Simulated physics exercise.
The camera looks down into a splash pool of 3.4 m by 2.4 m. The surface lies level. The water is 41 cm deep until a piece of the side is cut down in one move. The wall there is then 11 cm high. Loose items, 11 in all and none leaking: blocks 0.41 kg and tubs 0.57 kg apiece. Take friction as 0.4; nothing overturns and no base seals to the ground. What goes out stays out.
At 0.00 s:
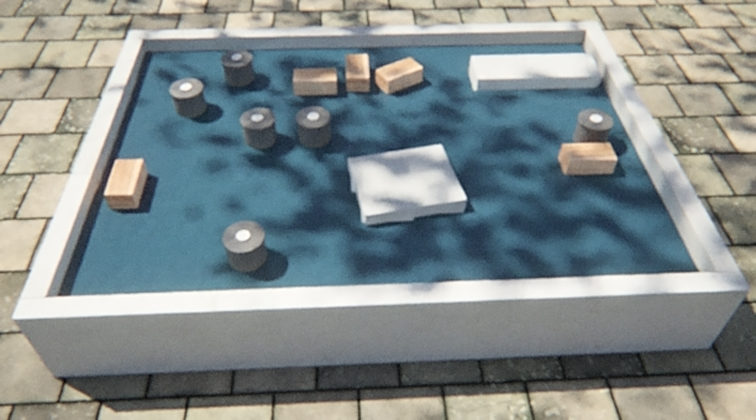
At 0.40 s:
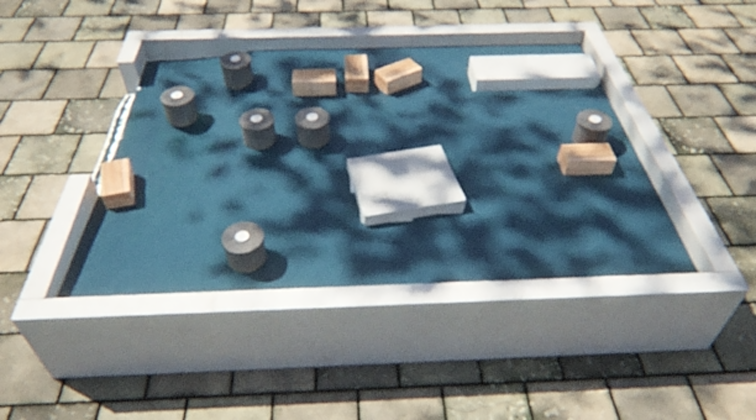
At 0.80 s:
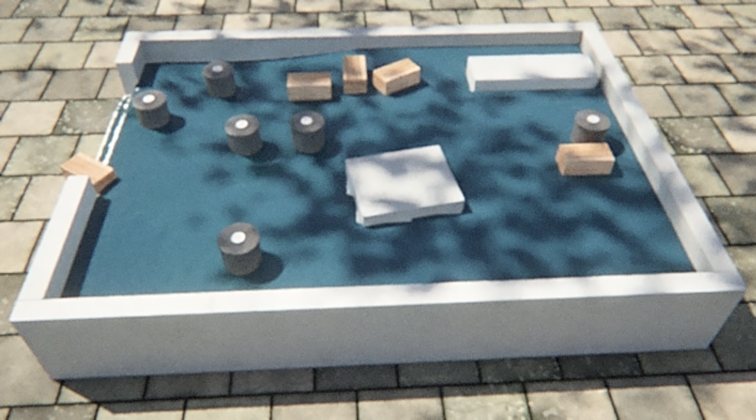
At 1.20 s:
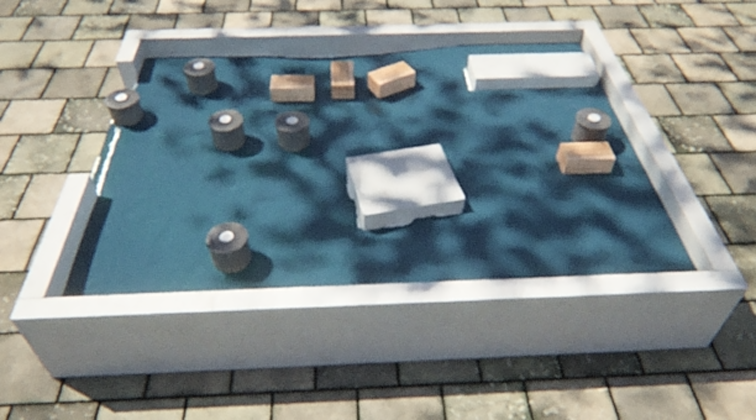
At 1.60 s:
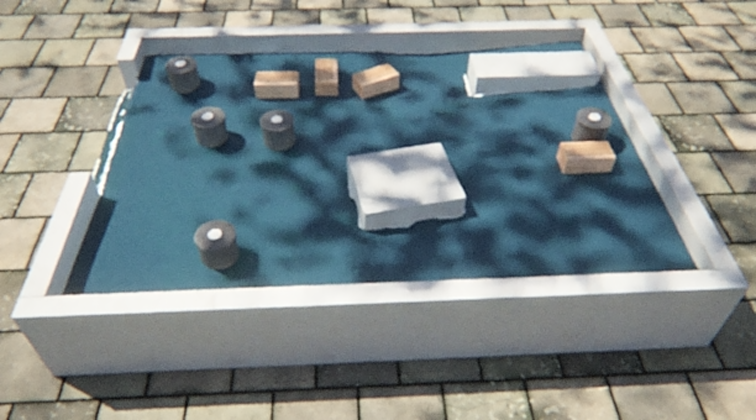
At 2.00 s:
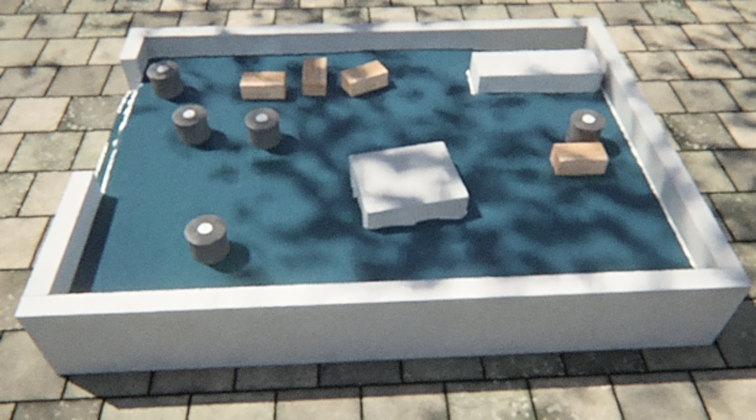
A gap opens in the left wall of a white-rimmed pool of dark blue water, seen from above on sunlit, shadow-dappled paving by a still camera. Dark grey tubs and tan blocks float around a white slab near the centre and a long white block at upper right. The leftmost block and then a tub slip out through the gap, while the others drift leftward, the right-hand pair barely shifting.
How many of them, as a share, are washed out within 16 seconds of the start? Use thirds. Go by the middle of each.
Share: Two thirds or more.
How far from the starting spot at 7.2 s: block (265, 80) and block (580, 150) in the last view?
In that order: Washed out, 30 cm.
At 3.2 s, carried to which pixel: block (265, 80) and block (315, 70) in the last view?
Around (207, 84) and (265, 75).
After 3.2 s 3 of 11 are out; 8 afloat.
After 7.2 s 6 of 11 are out; 5 afloat.
After 12.0 s 9 of 11 are out; 2 afloat.
After 16.0 s 9 of 11 are out; 2 afloat.
